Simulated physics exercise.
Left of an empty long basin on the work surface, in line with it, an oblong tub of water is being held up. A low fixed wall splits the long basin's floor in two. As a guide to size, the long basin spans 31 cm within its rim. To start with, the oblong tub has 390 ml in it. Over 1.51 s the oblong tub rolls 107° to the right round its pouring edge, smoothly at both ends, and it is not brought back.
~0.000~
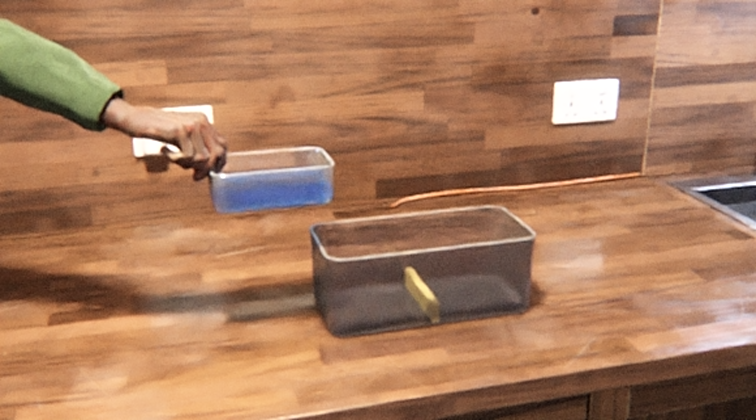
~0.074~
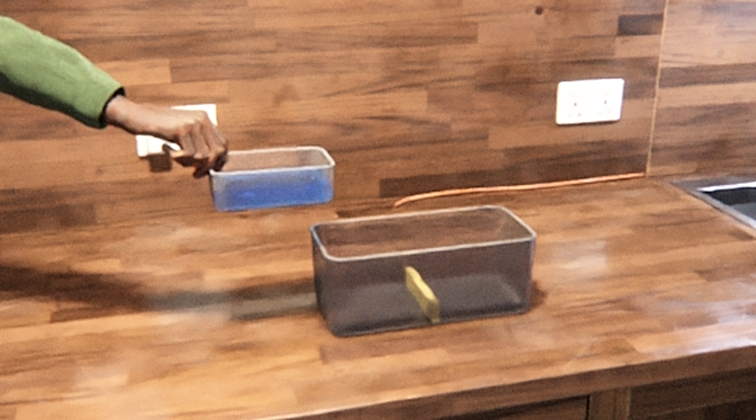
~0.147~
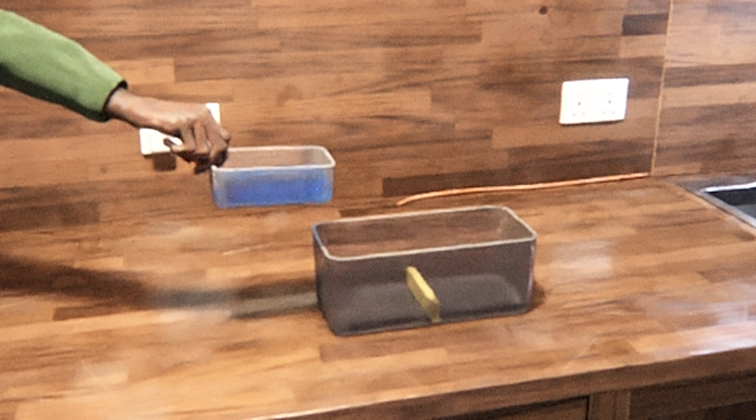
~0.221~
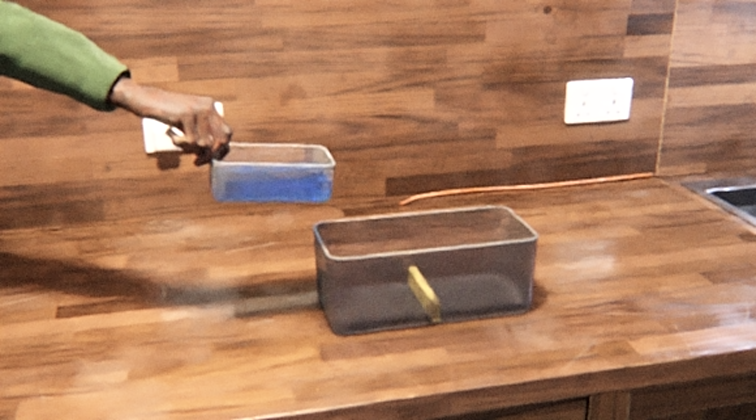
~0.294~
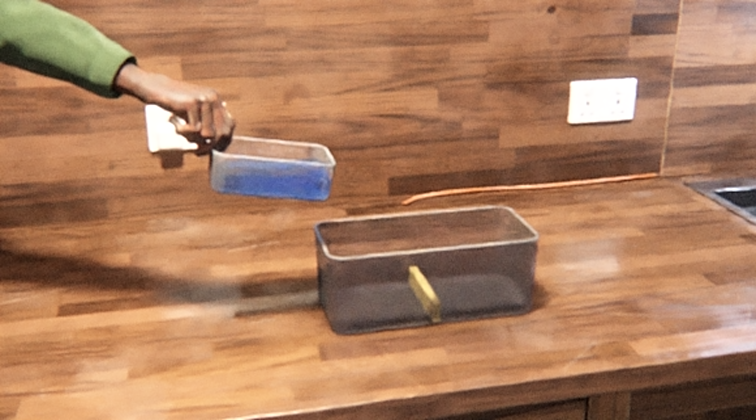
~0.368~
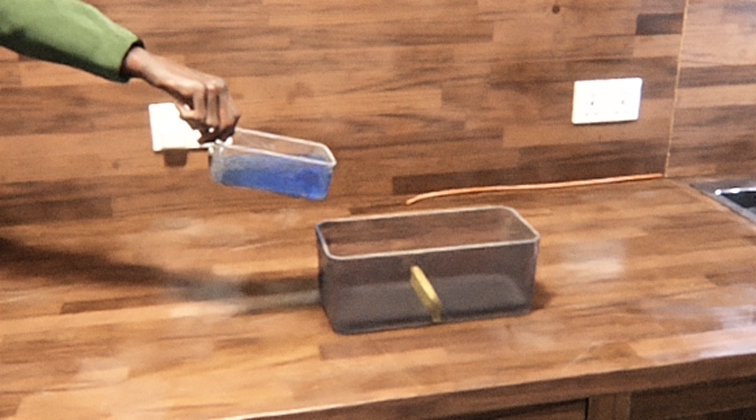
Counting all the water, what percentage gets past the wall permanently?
The share past the wall is about 9 per cent.
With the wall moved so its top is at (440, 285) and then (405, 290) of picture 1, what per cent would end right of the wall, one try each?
15 per cent first, 15 per cent second.
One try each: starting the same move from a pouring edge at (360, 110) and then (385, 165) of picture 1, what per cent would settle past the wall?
Respectively about 60 and 85 percent.
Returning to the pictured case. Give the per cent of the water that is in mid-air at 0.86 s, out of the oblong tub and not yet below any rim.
About 36 per cent.
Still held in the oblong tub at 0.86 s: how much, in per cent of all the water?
Roughly 38 per cent.
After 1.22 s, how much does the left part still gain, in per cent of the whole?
Around 14 in a hundred.
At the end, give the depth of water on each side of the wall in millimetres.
18 mm left, 2 mm right.
After 0.86 s the tilt is 65° and 39 per cent is still to pour, 25 is left of the wall and 0 right of it.
After 1.22 s the tilt is 98° and 7 per cent is still to pour, 77 is left of the wall and 7 right of it.
After 1.60 s the tilt is 107° and 0 per cent is still to pour, 90 is left of the wall and 9 right of it.
After 2.01 s the tilt is 107° and 0 per cent is still to pour, 90 is left of the wall and 9 right of it.
In the end 90 per cent lies left of the wall, 9 right of it and 1 outside.
